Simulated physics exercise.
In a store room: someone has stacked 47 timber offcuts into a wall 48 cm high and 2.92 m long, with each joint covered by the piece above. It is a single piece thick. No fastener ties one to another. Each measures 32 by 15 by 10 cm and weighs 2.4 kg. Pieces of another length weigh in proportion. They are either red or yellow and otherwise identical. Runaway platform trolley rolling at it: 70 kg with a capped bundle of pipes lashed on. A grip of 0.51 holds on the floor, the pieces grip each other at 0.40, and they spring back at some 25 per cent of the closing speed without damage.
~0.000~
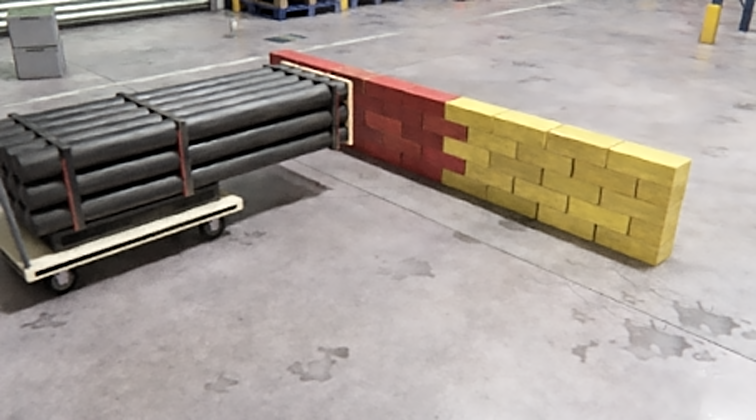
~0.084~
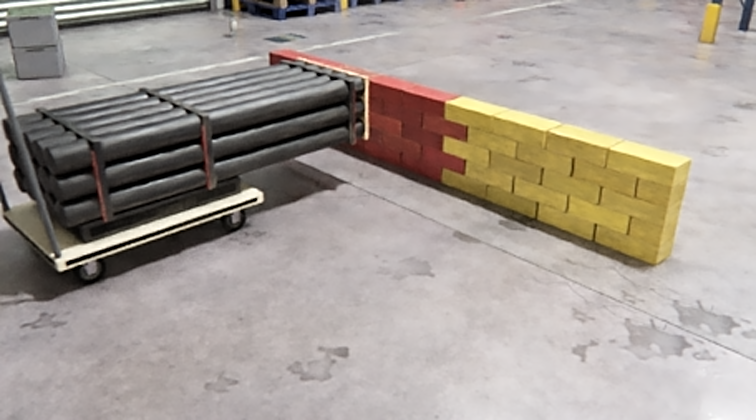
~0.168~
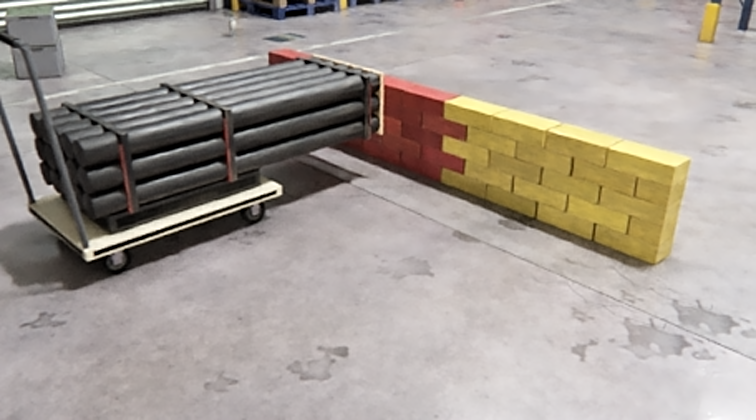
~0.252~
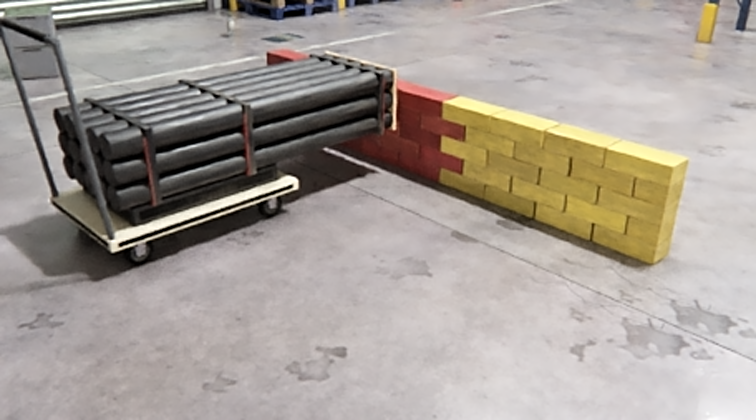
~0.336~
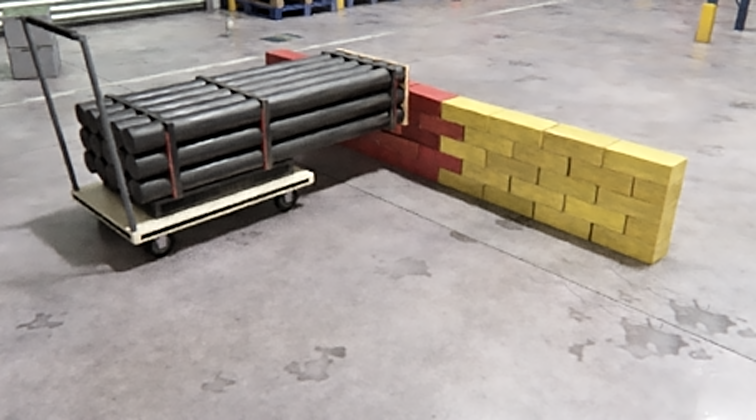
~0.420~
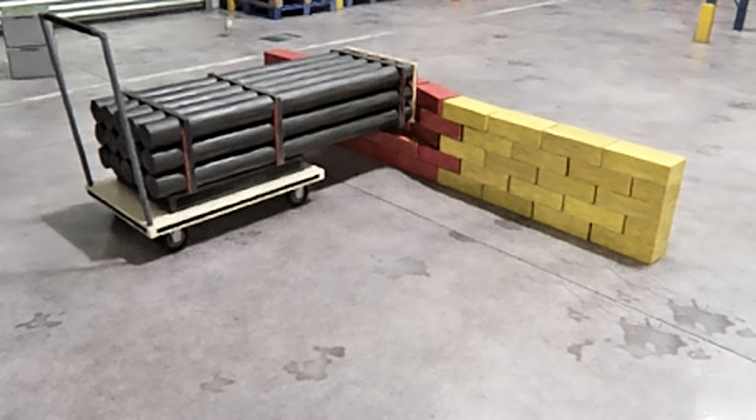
Loaded platform trolley rolling right across a concrete floor, its dark pipes meeting a red and yellow block wall and nudging red blocks slightly.
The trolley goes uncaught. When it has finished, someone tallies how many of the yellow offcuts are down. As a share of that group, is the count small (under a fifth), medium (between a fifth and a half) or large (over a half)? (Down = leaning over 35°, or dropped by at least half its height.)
It is small.
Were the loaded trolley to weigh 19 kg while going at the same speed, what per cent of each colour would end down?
You'd get yellow at 0 and red at 40 per cent down.
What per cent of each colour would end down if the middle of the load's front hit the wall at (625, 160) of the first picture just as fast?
Then yellow ends 50 per cent down and red 0 per cent.
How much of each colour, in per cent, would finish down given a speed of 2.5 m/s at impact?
Yellow 0%, red 50%.
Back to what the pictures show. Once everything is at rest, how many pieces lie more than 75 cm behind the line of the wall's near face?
Roughly 4 of them.
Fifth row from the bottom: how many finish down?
The count is 5.
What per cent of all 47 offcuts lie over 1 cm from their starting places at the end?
45 % shifted.
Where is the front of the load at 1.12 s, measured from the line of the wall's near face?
It is some 65 centimetres past it.
After 0.52 s, load 19 cm past the wall's line, still rolling; none of the 20 yellow offcuts down (2 of 47 in all colours); top yellow offcut 9° from how it stood.
After 0.72 s, load 35 cm past the wall's line, still rolling; none of the 20 yellow offcuts down (10 of 47 in all colours); top yellow offcut 27° from how it stood.
After 1.12 s, load 64 cm past the wall's line, still rolling; 1 of the 20 yellow offcuts down (12 of 47 in all colours); top yellow offcut 22° from how it stood, 57 mm lower.
After 1.68 s, load 89 cm past the wall's line, still rolling; 1 of the 20 yellow offcuts down (13 of 47 in all colours); top yellow offcut on its side.
In the end (2.8 s), load 90 cm past the wall's line, stopped; 1 of the 20 yellow offcuts down (13 of 47 in all colours); top yellow offcut upside down; top red offcut unmoved. That is 5 per cent. From the last view, middles, top yellow offcut near (546, 193), top red offcut near (287, 60).
